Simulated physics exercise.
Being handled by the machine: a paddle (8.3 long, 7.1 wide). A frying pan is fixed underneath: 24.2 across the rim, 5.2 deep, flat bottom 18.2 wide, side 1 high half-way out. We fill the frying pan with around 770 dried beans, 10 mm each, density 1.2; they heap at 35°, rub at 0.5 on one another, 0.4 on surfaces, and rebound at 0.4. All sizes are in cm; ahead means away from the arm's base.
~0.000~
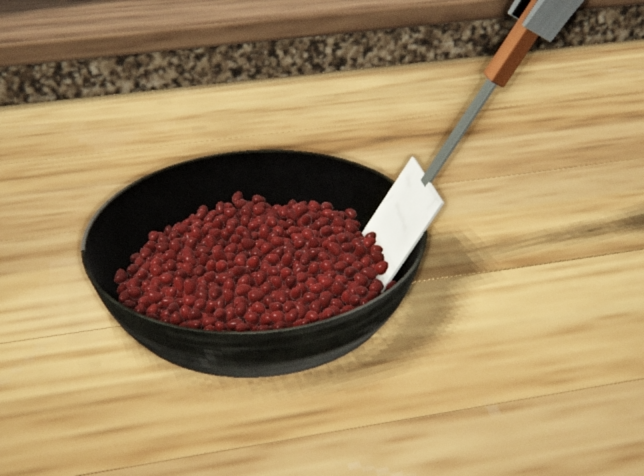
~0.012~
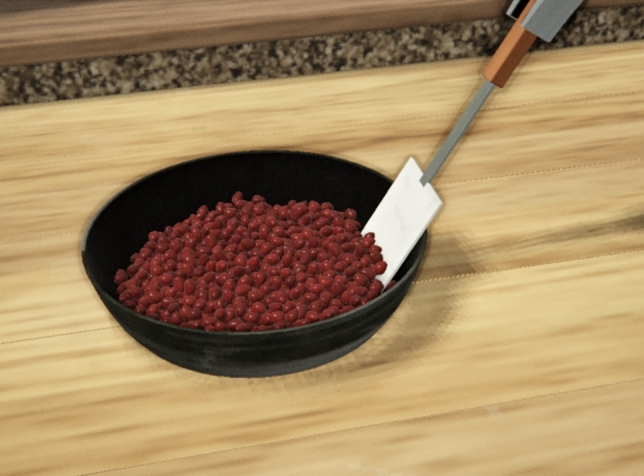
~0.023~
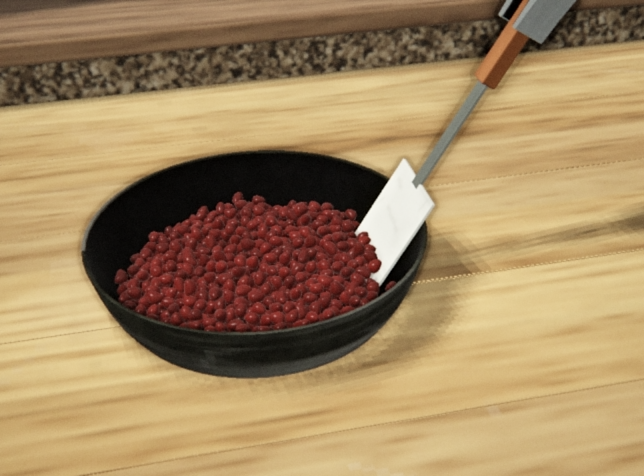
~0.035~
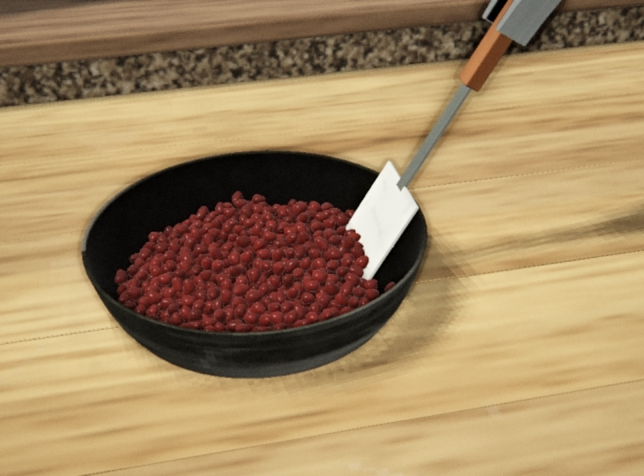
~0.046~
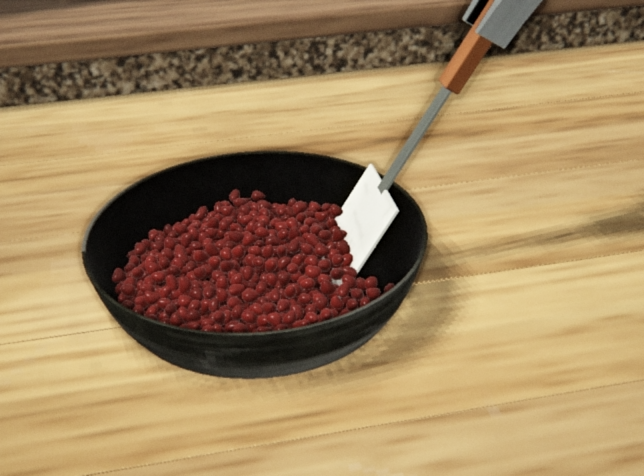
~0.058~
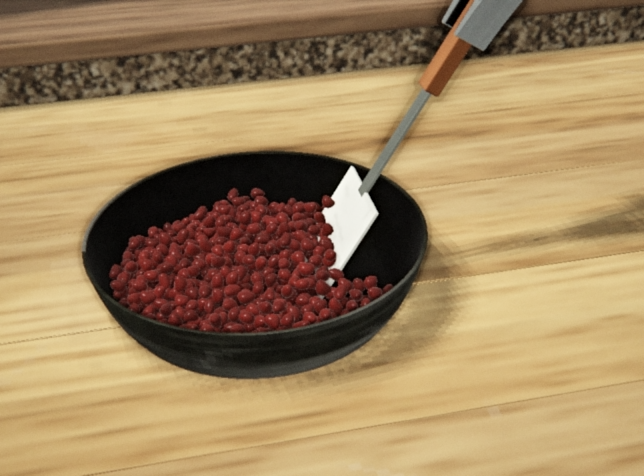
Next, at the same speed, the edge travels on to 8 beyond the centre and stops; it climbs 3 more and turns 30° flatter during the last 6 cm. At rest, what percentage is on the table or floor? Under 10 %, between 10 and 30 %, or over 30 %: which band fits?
The band that fits is between 10 and 30 %.
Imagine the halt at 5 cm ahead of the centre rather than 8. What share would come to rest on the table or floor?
Result: Approx. 5 %.
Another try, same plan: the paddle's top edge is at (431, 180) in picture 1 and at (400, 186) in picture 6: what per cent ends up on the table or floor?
Around 0 per cent finishes there.
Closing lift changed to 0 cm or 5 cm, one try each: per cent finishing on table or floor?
Estimates, in order: 5 % then 20 %.
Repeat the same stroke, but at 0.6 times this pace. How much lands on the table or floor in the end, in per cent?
5 %.
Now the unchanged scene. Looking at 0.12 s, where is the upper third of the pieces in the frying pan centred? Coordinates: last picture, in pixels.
It is centred at about (192, 257).
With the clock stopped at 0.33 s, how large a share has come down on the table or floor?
10 %.
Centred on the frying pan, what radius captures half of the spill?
It's around 24 cm.
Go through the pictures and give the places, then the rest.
In the first picture, the paddle top edge at (427, 179), sloping 58°; upper third of the load around (259, 261), from x 120 to 390, top at y 200; 771 in the frying pan.
In the second picture, the paddle top edge at (426, 179), sloping 58°; upper third of the load around (259, 261), from x 120 to 390, top at y 200.
In the third picture, the paddle top edge at (419, 181), sloping 58°; upper third of the load around (265, 261), from x 120 to 390, top at y 200.
In the fourth picture, the paddle top edge at (403, 183), sloping 58°; upper third of the load around (268, 259), from x 120 to 390, top at y 200.
In the fifth picture, the paddle top edge at (384, 186), sloping 58°; upper third of the load around (264, 254), from x 120 to 390, top at y 195.
In the sixth picture, the paddle top edge at (364, 189), sloping 58°; upper third of the load around (257, 256), from x 115 to 390, top at y 195; 771 in the frying pan.
After 0.09 s, sloping 58°, highest piece 7 above the table; 771 in the frying pan.
After 0.12 s, sloping 50°, highest piece 8 above the table; 771 in the frying pan.
After 0.33 s, sloping 28°, highest piece 9 above the table; 659 in the frying pan, 82 on the table or floor, 30 on the blade or in flight.
After 1.38 s, sloping 28°, highest piece 6 above the table; 658 in the frying pan, 113 on the table or floor.
In the end, 658 in the frying pan, 113 on the table or floor. That is 15 % on the table or floor.
